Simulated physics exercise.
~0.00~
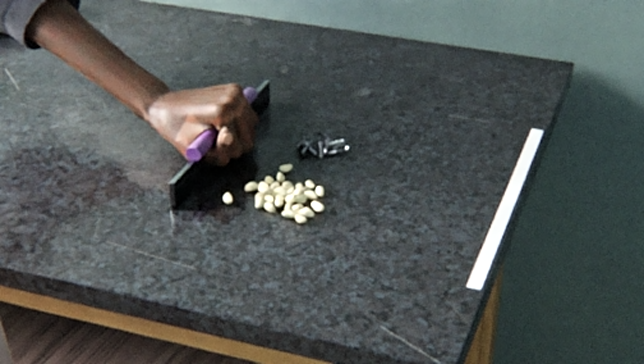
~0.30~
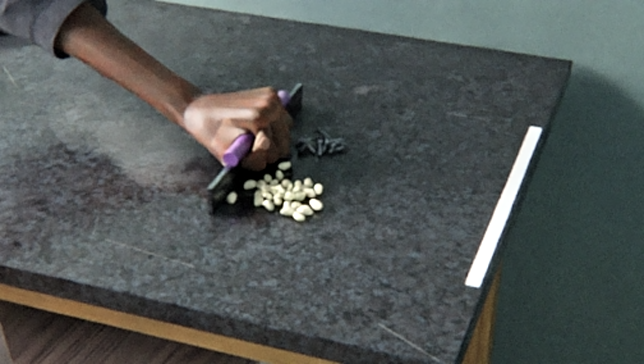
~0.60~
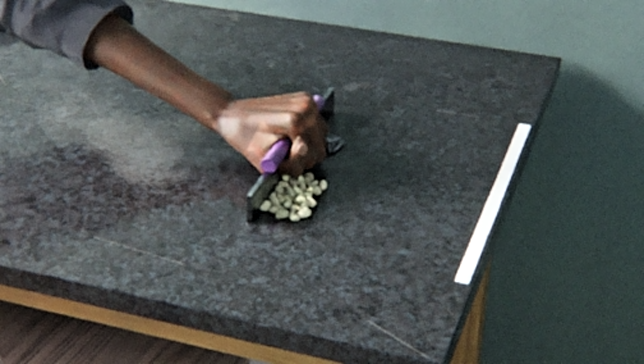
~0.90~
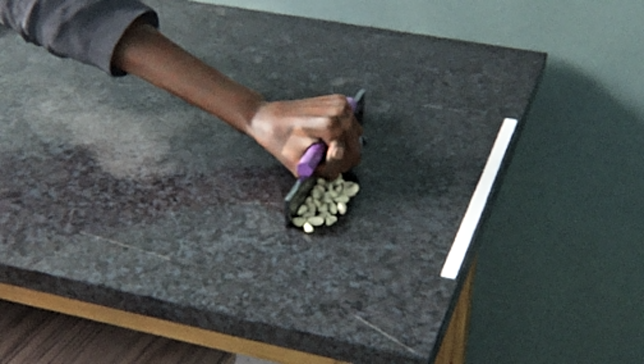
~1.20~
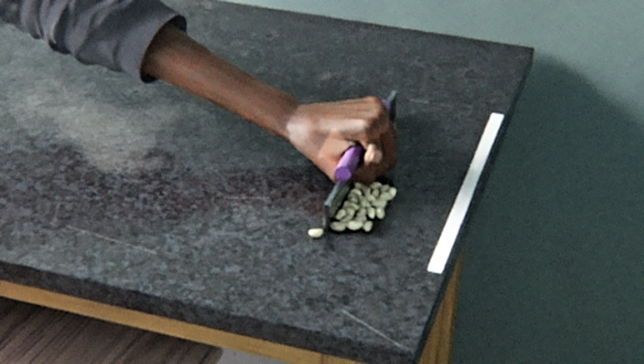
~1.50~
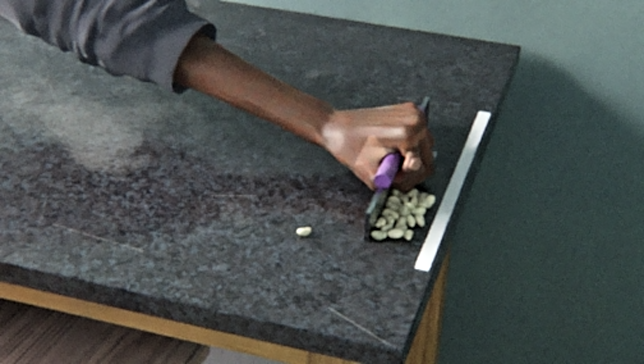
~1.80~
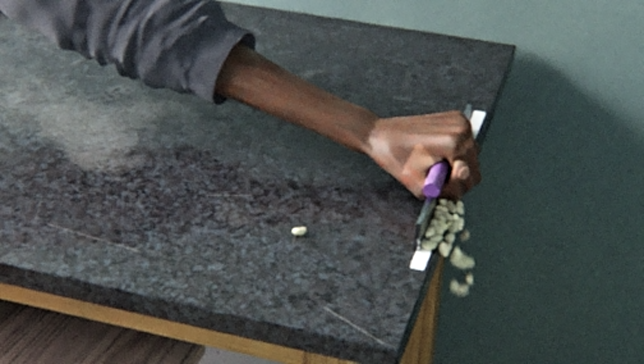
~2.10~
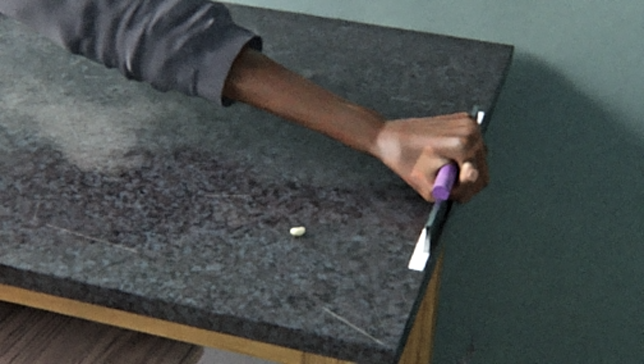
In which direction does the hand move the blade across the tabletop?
The hand moves the blade to the right, toward the white tape near the table's edge.
